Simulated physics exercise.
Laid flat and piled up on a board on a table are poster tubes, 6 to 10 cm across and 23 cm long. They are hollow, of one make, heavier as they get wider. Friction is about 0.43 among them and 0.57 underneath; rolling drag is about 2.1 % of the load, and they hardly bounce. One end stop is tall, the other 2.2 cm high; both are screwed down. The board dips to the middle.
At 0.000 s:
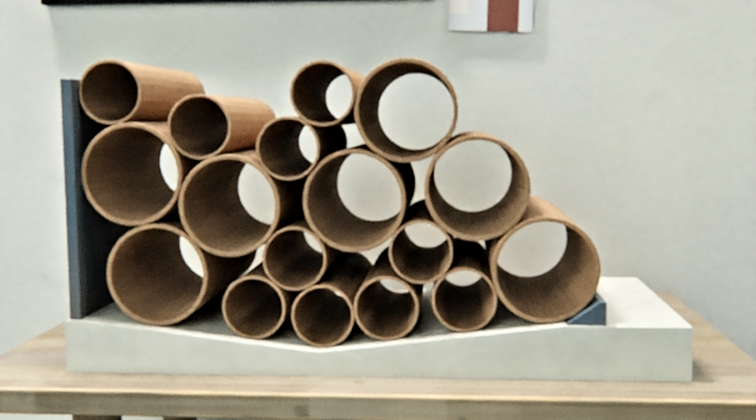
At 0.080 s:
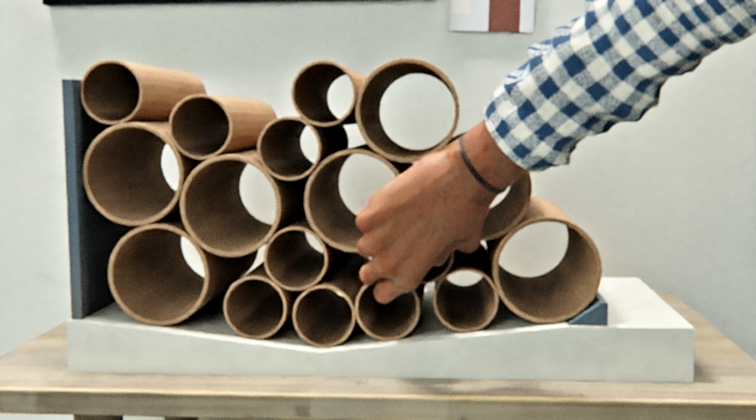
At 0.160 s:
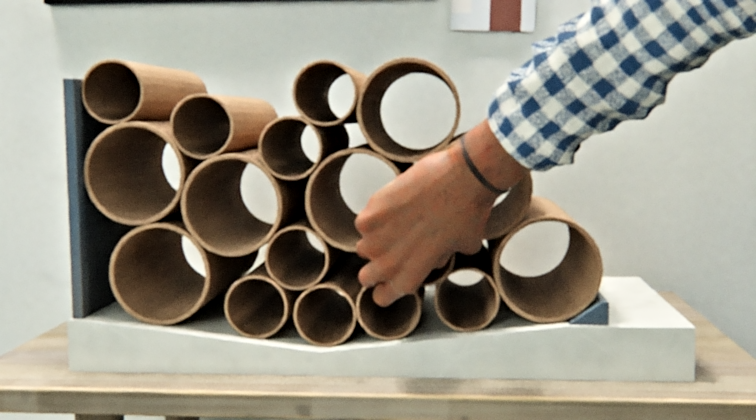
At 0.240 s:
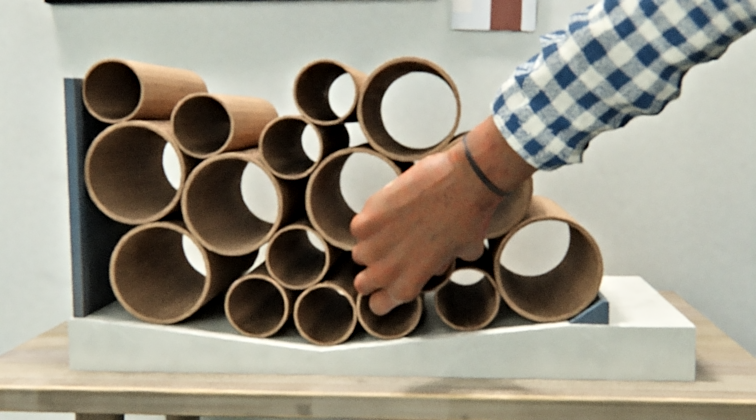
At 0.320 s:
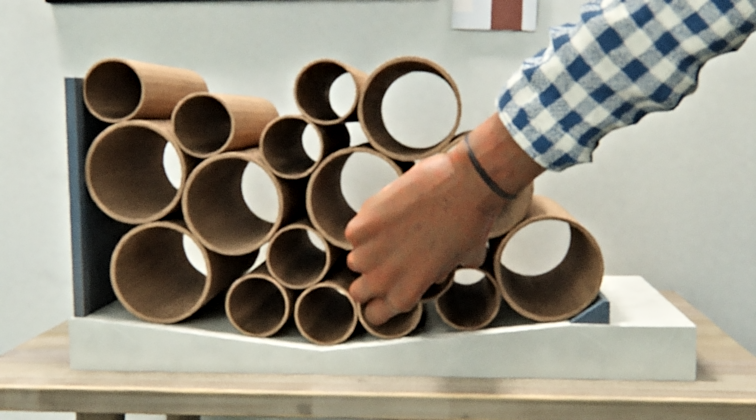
A hand in a blue-and-white checked sleeve, a dark band at the wrist, reaches in from the upper right toward a pile of brown cardboard tubes, seen end-on from the front. The hollow tubes, large and small, lie on a pale board on a wooden table, between a tall dark panel at left and a low wedge at right. Gripping low in the pile, the hand shifts slightly while the visible tubes stay still.
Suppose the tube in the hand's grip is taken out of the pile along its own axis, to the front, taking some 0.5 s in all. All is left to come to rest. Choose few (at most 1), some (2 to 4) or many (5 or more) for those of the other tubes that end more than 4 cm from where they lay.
Few (1).
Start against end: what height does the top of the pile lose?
Some 0 cm lower.
By 0.68 s, 0 now displaced over 4 cm; the one last seen at (326, 92) in place.
By 0.76 s, 0 now displaced over 4 cm; the one last seen at (326, 92) 0.7 cm left.
By 0.93 s, 0 now displaced over 4 cm; the one last seen at (326, 92) 2 cm left and 1.4 cm down.
By 1.07 s, 1 now displaced over 4 cm; the one last seen at (326, 92) 4.3 cm left and 1.9 cm down.
In the end, by 1.4 s, 1 moved over 4 cm; not one off the ends of the board; the one last seen at (326, 92) 6 cm left and 2.8 cm down; top of the pile 30 cm high, from 30 cm.
